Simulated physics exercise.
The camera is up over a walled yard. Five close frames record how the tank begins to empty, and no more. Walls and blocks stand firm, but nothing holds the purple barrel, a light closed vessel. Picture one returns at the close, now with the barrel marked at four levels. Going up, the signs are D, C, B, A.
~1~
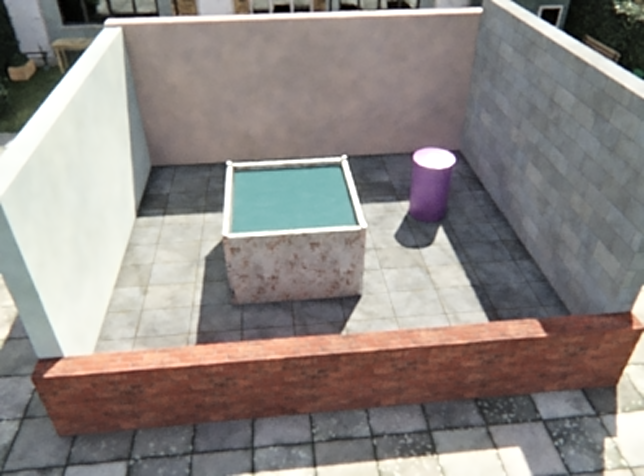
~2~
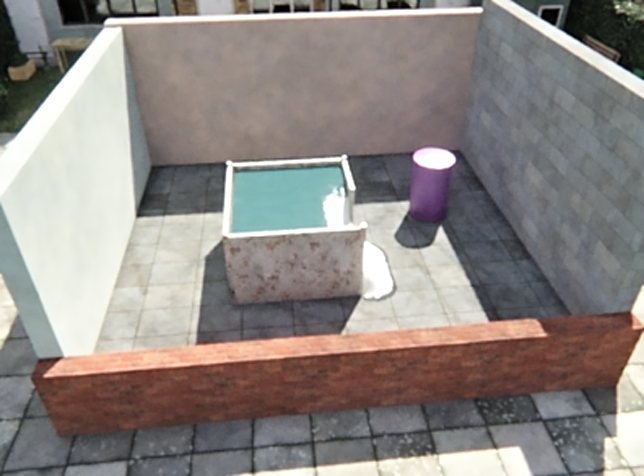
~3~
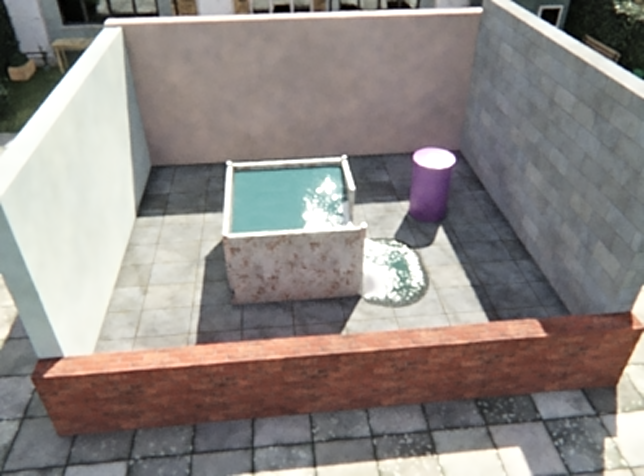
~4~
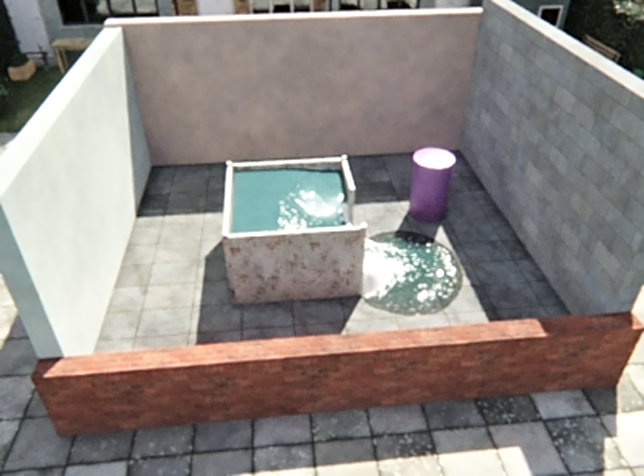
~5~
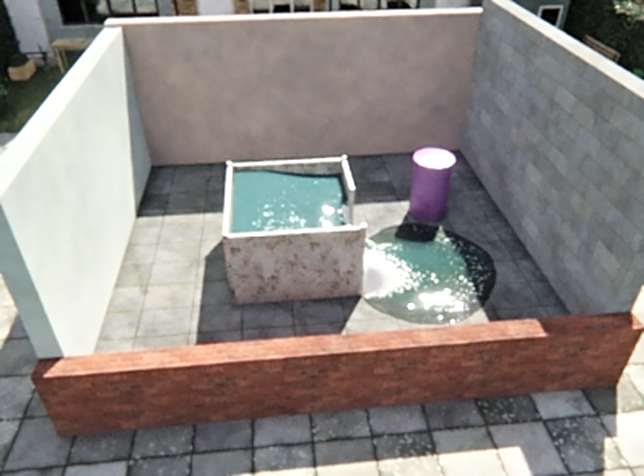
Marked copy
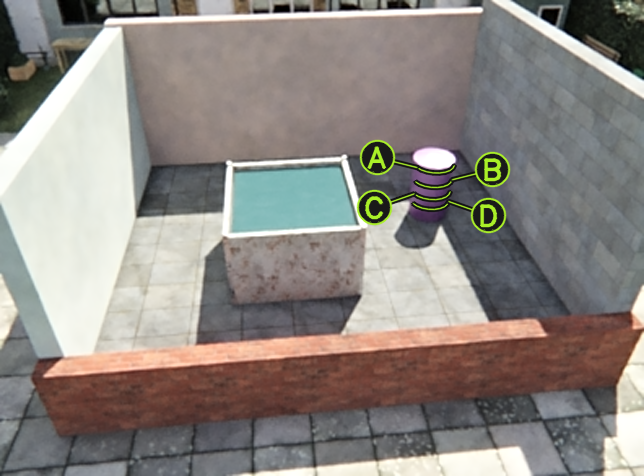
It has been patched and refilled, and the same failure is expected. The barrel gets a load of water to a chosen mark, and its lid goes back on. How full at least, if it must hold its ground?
The limit is D.
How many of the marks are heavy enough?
All four.
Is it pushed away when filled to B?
No.
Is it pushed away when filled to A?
No, that is safe.
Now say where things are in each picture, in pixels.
The first frame shows lid of the purple barrel at (434, 158); tank full, its middle at (291, 199).
In the second frame, 2 % of the ground under water, its edge towards the barrel at (371, 247).
In the third frame, 4 % of the ground under water, its edge towards the barrel at (403, 246).
In the fourth frame, 7 % of the ground under water, its edge towards the barrel at (408, 234).
The fifth frame shows lid of the purple barrel at (434, 158); 11 % of the ground under water, its edge towards the barrel at (428, 228).
In lime, A at (439, 173); B at (437, 187); C at (435, 199); D at (434, 209); from the bottom up D, C, B, A.
For mark A, it does not move.
For mark B, it does not move.
For mark C, it does not move.
For mark D, it does not move.
